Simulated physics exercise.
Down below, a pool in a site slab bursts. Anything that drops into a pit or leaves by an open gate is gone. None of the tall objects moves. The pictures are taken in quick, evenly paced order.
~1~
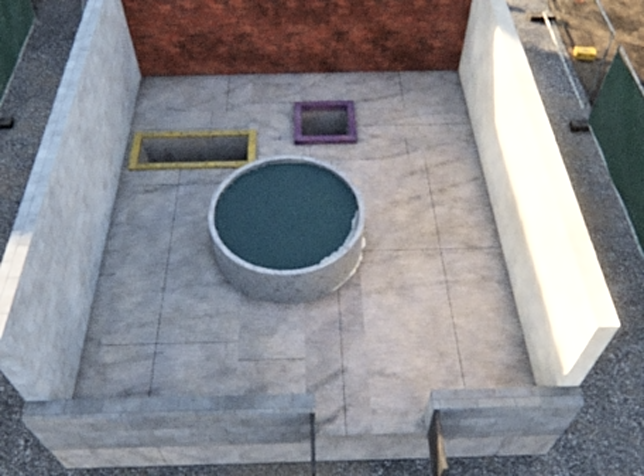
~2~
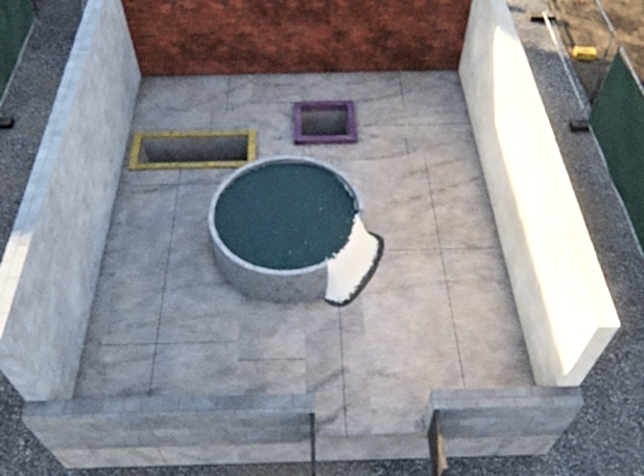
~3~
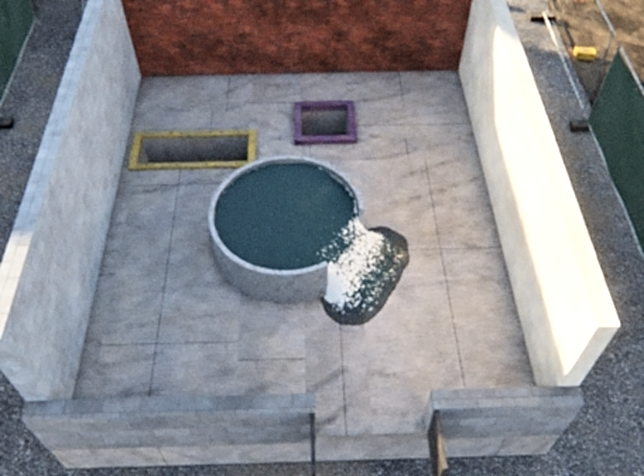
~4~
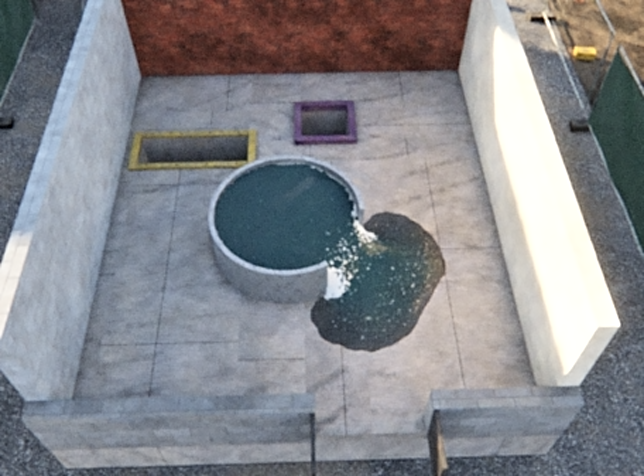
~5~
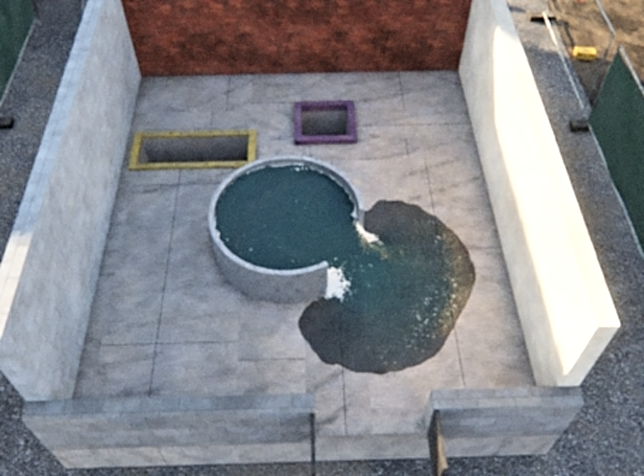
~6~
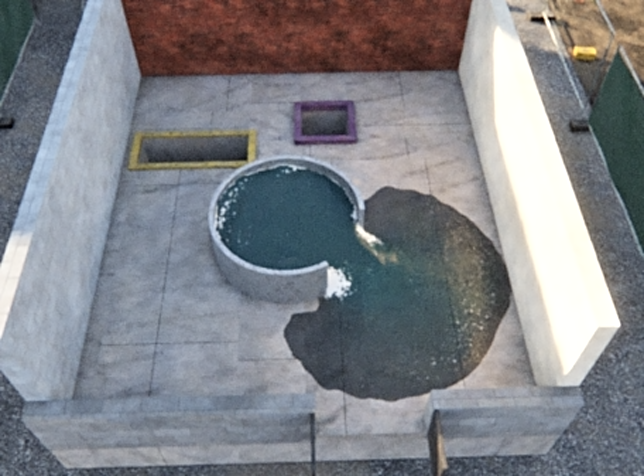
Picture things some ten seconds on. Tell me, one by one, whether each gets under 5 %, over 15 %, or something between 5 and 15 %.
One by one: The gate gets over 15 %; the yellow pit gets under 5 %; the purple pit gets under 5 %.
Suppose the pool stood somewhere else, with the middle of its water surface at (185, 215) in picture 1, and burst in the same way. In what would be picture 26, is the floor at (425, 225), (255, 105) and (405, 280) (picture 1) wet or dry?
In sequence: Inundated, next unflooded, then inundated.
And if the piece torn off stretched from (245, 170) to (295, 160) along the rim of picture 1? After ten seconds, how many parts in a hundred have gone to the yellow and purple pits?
Roughly, in per cent: Yellow 30, purple 4.
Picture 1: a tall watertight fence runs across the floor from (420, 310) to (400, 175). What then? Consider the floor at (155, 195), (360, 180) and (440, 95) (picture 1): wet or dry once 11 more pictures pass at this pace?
In that order: Dry, covered, clear.
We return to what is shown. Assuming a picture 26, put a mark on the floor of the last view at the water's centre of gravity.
I reckon somewhere around (387, 275).
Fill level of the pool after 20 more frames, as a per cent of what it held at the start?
About 34 per cent.
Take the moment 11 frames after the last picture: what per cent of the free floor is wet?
That's roughly 25 per cent.
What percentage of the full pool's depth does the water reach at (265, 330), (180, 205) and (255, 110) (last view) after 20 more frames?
At the three places, in the order asked: Around 0, 0 and 0 per cent.
A moment on, water covers 25 % of the floor; the gate 1 %, the yellow pit 0 %, the purple pit 0 %.
Next, water covers 25 % of the floor; the gate 2 %, the yellow pit 0 %, the purple pit 0 %.
Then, water covers 40 % of the floor; the gate 6 %, the yellow pit 0 %, the purple pit 0 %.
Later, water covers 70 % of the floor; the gate 13 %, the yellow pit 0 %, the purple pit 0 %.
In the end, water covers 95 % of the floor; the gate 18 %, the yellow pit 0 %, the purple pit 0 %.
